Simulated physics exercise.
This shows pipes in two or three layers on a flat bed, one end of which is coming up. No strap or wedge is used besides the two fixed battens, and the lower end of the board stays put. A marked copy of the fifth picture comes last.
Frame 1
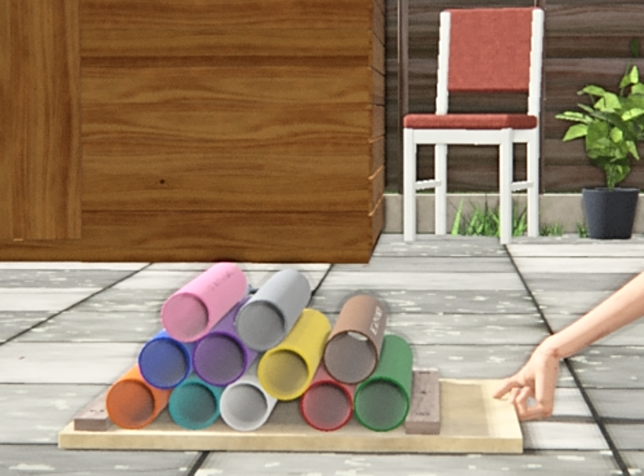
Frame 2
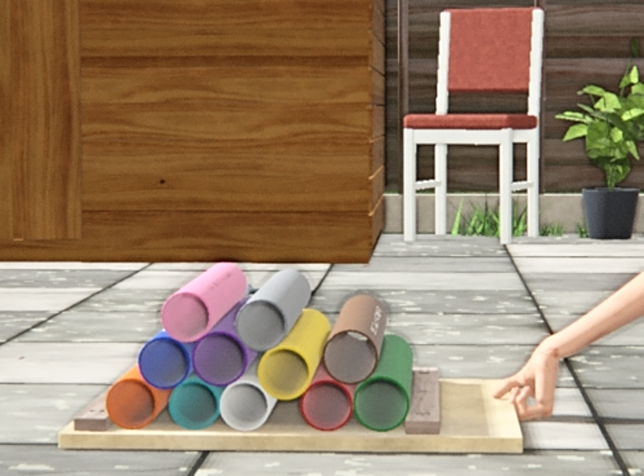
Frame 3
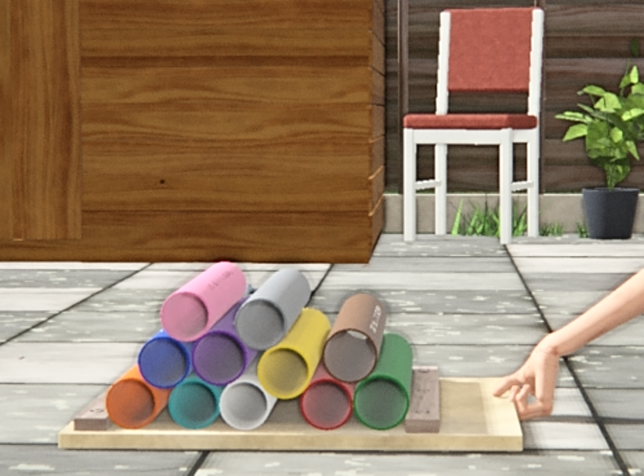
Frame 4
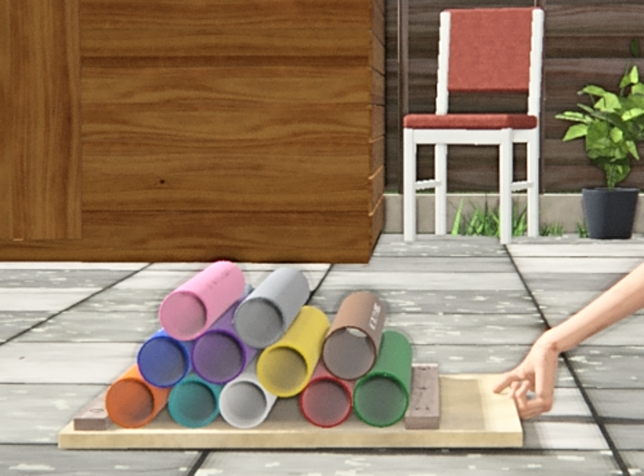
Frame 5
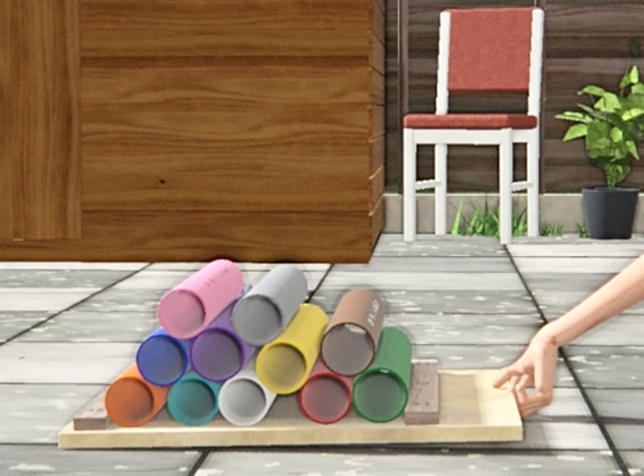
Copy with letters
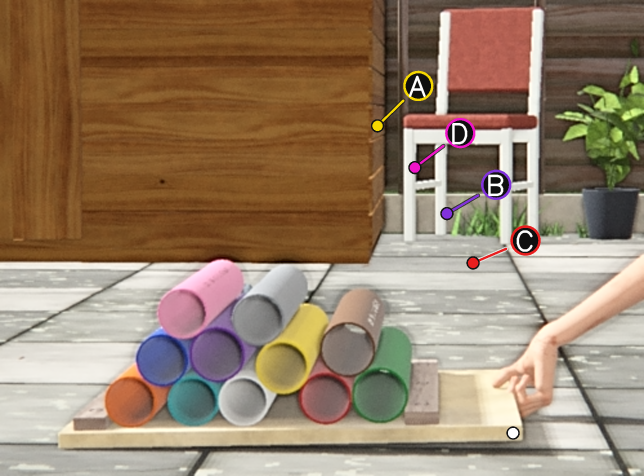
A hand at the right grips the end of a flat wooden board on a patio, where colourful pipes sit stacked in layers between two small blocks. The hand then raises that right end slightly, and the pipes shift only very slightly, keeping their stacked arrangement.
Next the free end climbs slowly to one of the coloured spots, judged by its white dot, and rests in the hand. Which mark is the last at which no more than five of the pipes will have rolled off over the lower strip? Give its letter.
At most to C.
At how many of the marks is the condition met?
The number is one.
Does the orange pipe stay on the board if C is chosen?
The orange pipe: Yes.
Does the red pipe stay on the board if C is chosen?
Yes, with C.
On the marked copy, A at (378, 126); B at (447, 214); C at (473, 263); D at (415, 168); the white dot at (513, 433).
With C. Early on, board at 15°.
Further on, board at 24°.
At the end, board at 24°, two over the low batten (blue, pink).
As for the rest, A eleven over the low batten; B six over the low batten; D eleven over the low batten.
